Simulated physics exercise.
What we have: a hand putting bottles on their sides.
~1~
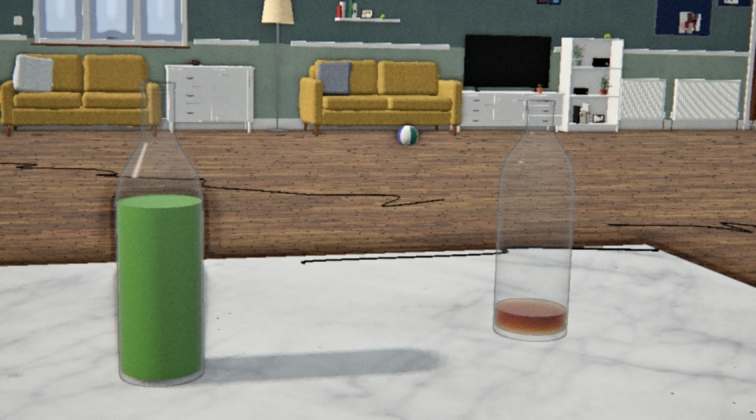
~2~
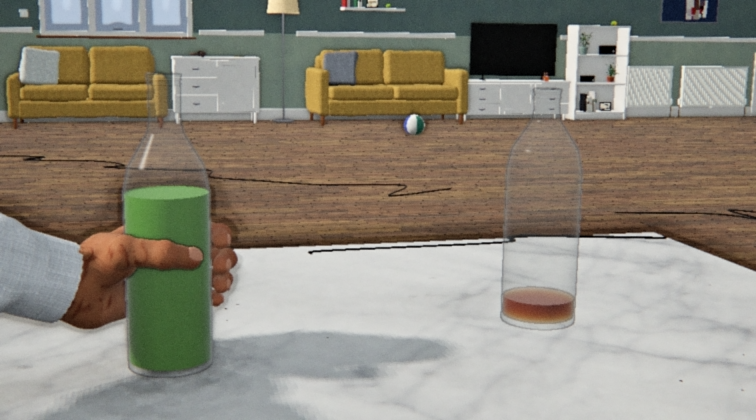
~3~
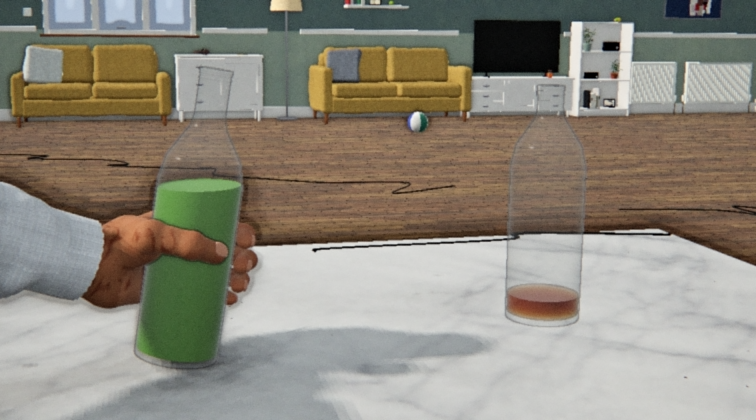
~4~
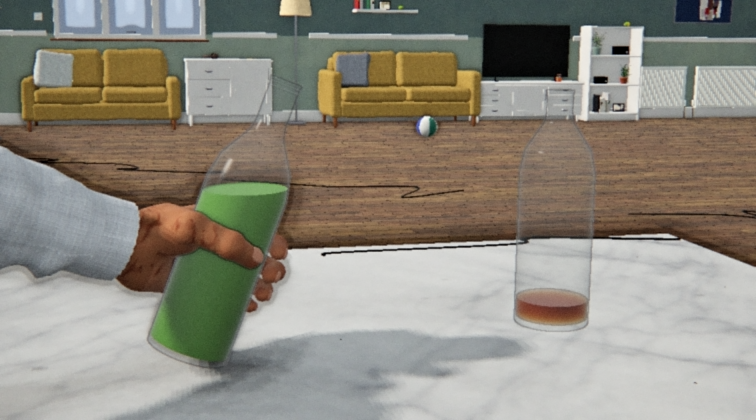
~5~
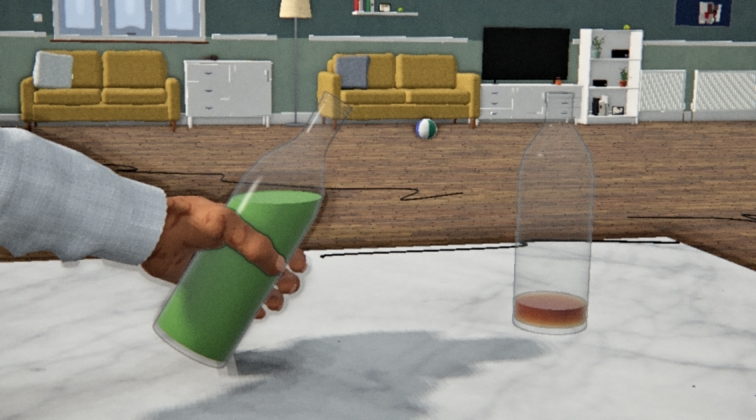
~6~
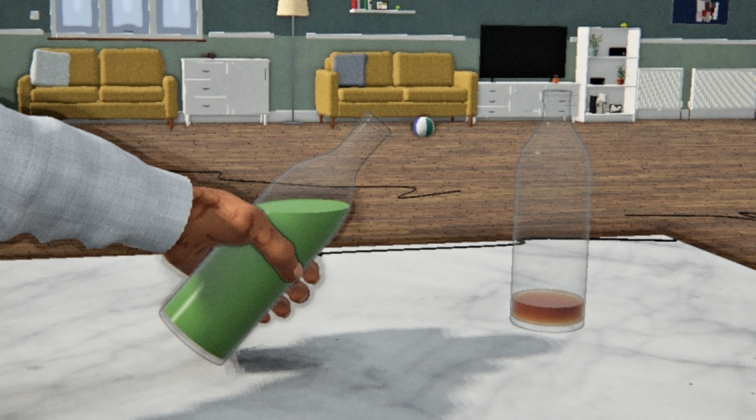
Hand gripping a bottle of green liquid on a marble surface and tilting it rightward, beside a nearly empty upright bottle.
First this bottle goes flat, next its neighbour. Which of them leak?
The left bottle leaks; the right bottle keeps it in.
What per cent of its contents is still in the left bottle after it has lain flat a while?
About 40 per cent.
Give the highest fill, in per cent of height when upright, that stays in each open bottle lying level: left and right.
First 24 %, second 26 %.
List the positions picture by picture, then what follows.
In the first frame, both stand upright; left bottle (160, 227) about two thirds full, open; right bottle (536, 214) nearly empty, open.
In the second frame, a hand takes the left bottle; left bottle about two thirds full, surface at (167, 194); right bottle nearly empty, surface at (539, 296).
In the third frame, the left bottle is going over; left bottle (196, 211) about two thirds full; right bottle (547, 200) nearly empty.
In the fourth frame, the left bottle is going over; left bottle (238, 214) tipped 20°; right bottle nearly empty, surface at (552, 298).
In the fifth frame, the left bottle is going over; left bottle (266, 219) tipped 30°; right bottle (555, 207) nearly empty.
In the sixth frame, the left bottle is going over; left bottle (288, 227) tipped 40°, open; right bottle nearly empty, surface at (548, 299), open.
Soon after, the left bottle is nearly down; left bottle, nothing comes out.
Later, the left bottle lies flat; left bottle, it is running out of the neck.
In the end, both lie flat; left bottle, it is running out of the neck; right bottle, nothing comes out.
